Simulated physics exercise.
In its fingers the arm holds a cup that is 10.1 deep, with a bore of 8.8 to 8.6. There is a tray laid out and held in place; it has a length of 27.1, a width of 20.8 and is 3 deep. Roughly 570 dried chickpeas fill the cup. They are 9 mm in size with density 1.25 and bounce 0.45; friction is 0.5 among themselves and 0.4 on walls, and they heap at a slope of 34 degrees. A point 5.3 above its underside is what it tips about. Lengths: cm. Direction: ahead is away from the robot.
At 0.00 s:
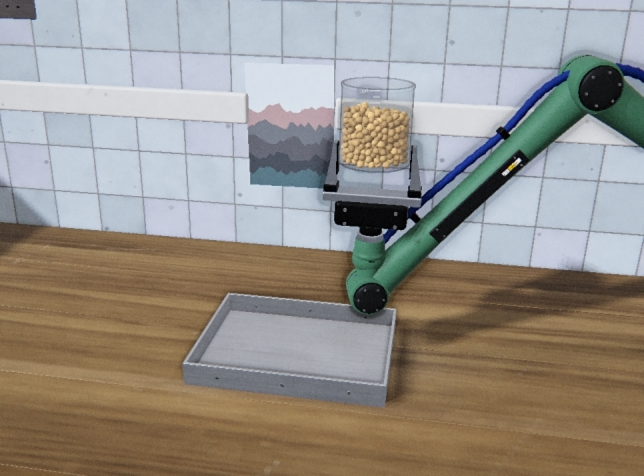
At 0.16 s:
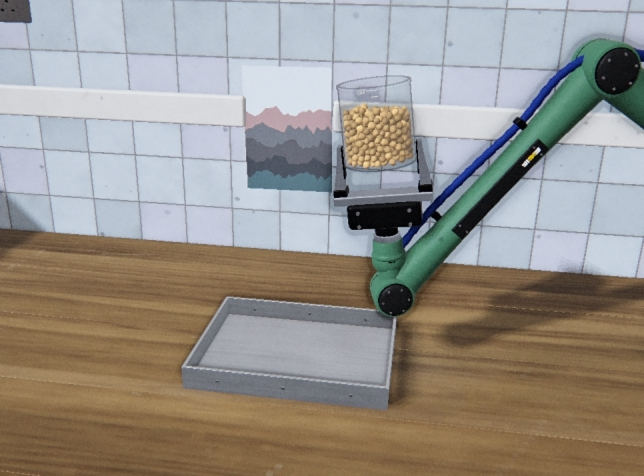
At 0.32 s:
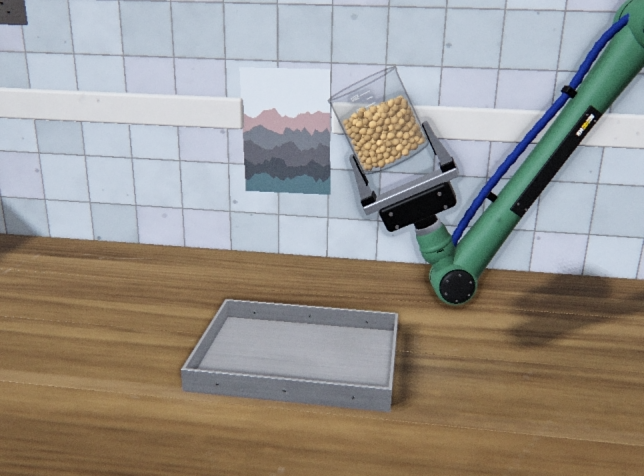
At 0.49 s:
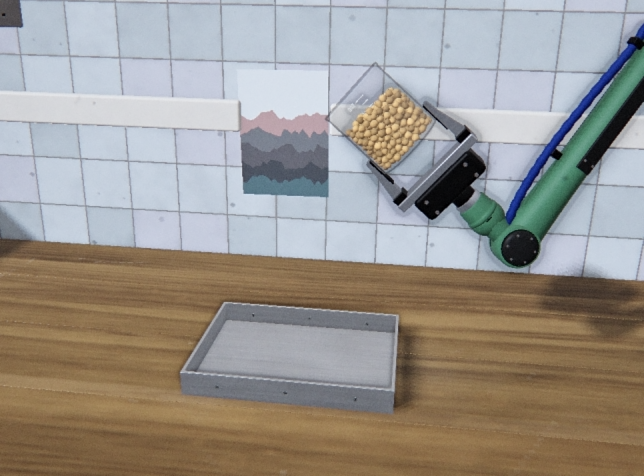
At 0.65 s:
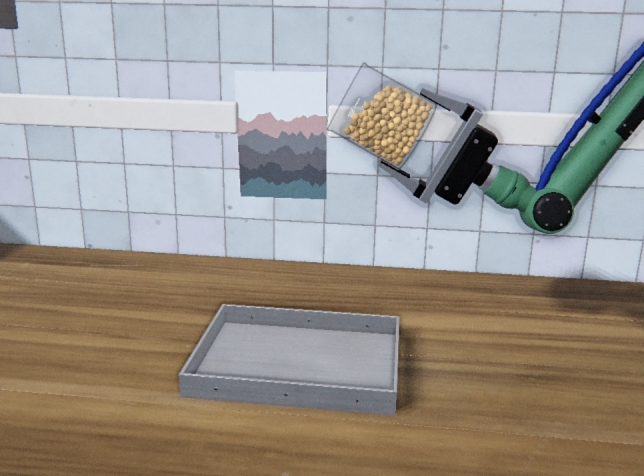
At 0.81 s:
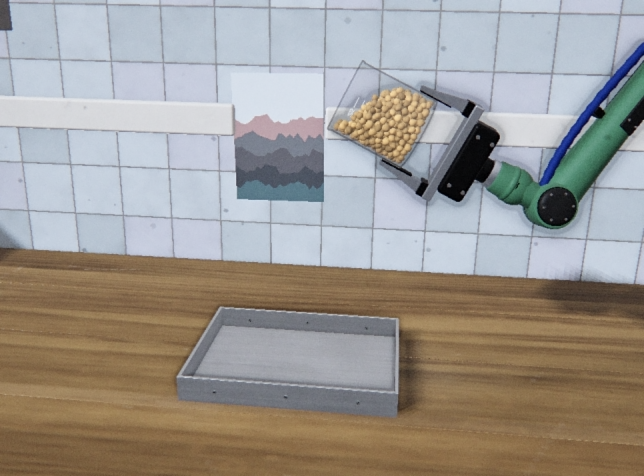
A green robot arm with a blue cable reaches in from the right over a wooden counter, seen from the front and slightly above against a pale tiled wall. Its dark gripper holds a clear cup of tan chickpeas beside a layered mountain picture, above a grey tray. The arm shifts right as it tilts the cup steeply leftward, then slows, while the view drifts slightly.
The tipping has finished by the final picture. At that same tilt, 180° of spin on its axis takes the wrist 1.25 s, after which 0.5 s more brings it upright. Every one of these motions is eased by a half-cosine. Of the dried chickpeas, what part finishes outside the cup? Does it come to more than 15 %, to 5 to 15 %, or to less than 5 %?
It comes to less than 5 %.
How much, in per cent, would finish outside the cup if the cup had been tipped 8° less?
It would be around 0 percent.
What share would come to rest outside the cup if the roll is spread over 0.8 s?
It would come to around 0 percent.
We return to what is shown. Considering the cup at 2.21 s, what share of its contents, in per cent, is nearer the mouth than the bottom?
Roughly 30 %.
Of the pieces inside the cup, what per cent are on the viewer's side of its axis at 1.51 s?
Around 55 percent.
After 1.51 s, tipped 64°, highest piece 39 above the table; 566 in the cup.
After 2.21 s, tipped 51°, highest piece 38 above the table; 562 in the cup, 4 in the tray.
After 2.76 s, upright, highest piece 40 above the table; 562 in the cup, 4 in the tray.
After 3.46 s, upright, highest piece 40 above the table; 562 in the cup, 4 in the tray.
At rest, 562 in the cup, 4 in the tray. That is 1 % outside the cup.
